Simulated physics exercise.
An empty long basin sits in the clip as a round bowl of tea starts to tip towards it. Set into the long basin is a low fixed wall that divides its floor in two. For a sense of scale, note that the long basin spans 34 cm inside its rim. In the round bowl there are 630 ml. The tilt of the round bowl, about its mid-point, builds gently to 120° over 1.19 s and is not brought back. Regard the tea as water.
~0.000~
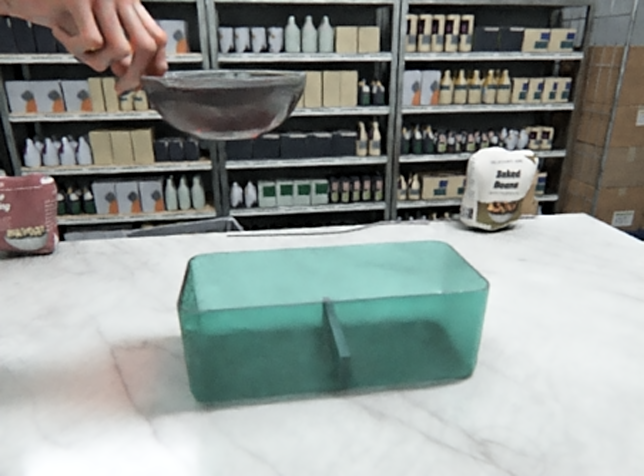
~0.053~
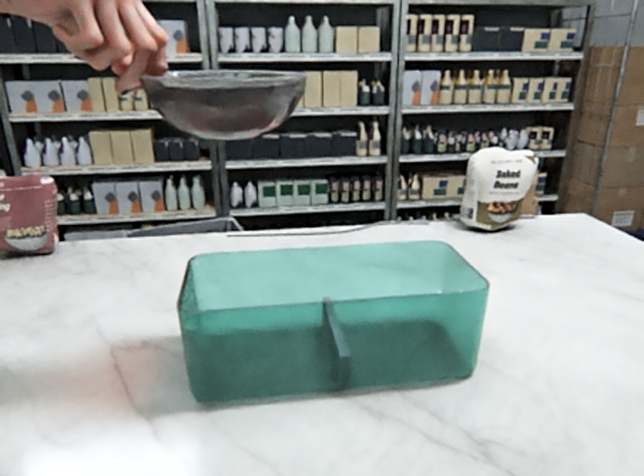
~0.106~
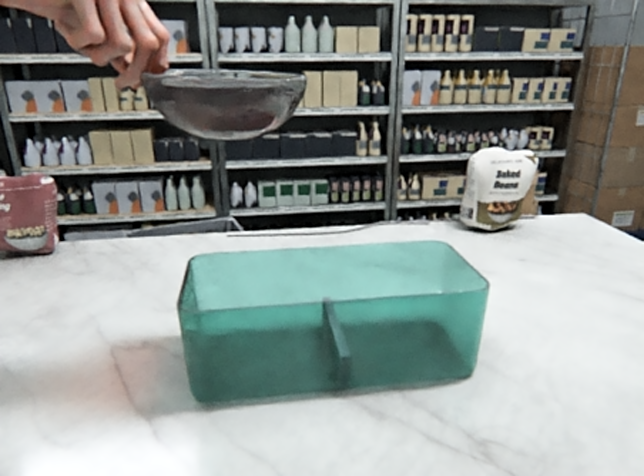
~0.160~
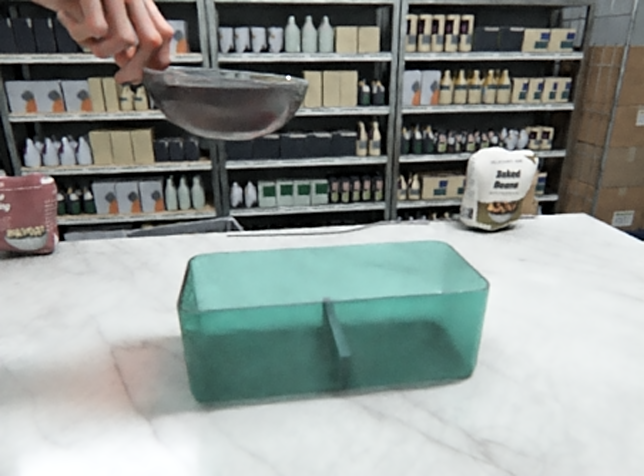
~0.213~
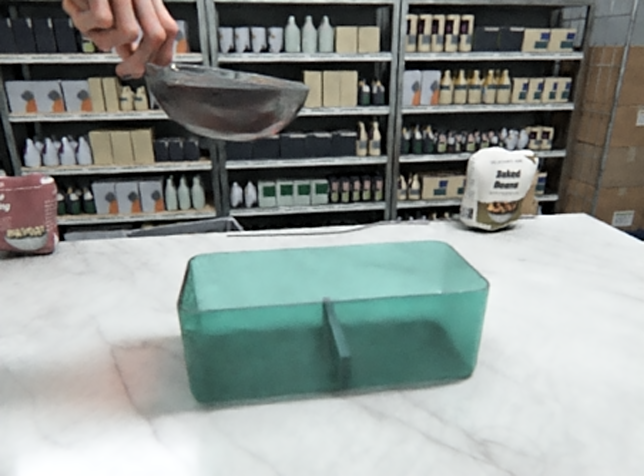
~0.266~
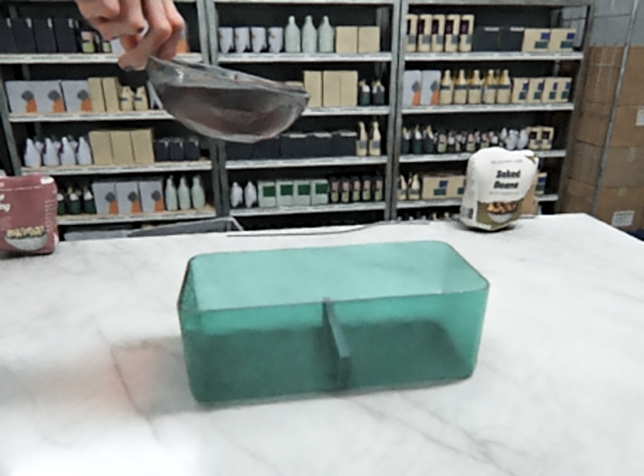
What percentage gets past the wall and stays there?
About 81 per cent.
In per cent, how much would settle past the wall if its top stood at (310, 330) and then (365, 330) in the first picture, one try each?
One try each: Around 85 percent and then around 55 percent.
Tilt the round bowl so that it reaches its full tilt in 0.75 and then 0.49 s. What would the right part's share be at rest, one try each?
The first try gives 75 percent and the second 60 percent.
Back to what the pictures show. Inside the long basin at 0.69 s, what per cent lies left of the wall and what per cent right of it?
Lab note: Left near 1, right near 36.
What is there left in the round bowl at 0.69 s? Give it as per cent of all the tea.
At that time about 14 in a hundred parts are still held.
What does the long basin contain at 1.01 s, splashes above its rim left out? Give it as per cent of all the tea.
98 per cent, give or take a little.
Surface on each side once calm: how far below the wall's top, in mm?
Noted: Left near 38 mm, right near 20 mm.
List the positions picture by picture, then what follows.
Tilt 0°; pouring edge (305, 76); surface from (149, 86) to (301, 83); the long basin's rim runs from (184, 282) to (467, 263); the wall's top is at (335, 324), in the first frame.
Tilt 1°; pouring edge (305, 77); surface from (149, 85) to (301, 84), in the second frame.
Tilt 2°; pouring edge (306, 79); surface from (150, 84) to (301, 86), in the third frame.
Tilt 5°; pouring edge (307, 84); surface from (151, 83) to (302, 87), in the fourth frame.
Tilt 9°; pouring edge (308, 89); surface from (154, 82) to (305, 88), in the fifth frame.
Tilt 14°; pouring edge (308, 96); surface from (158, 83) to (307, 91); 2 per cent is over the edge, in the sixth frame.
Then, 0.69 s in, the tilt is 75° and 15 per cent is still to pour, 1 is left of the wall and 36 right of it.
Then, 1.01 s in, the tilt is 113° and 0 per cent is still to pour, 18 is left of the wall and 80 right of it.
Then, 1.33 s in, the tilt is 120° and 0 per cent is still to pour, 18 is left of the wall and 81 right of it.
Then, 1.69 s in, the tilt is 120° and 0 per cent is still to pour, 18 is left of the wall and 81 right of it.
Finally, 18 per cent lies left of the wall, 81 right of it and 1 outside.
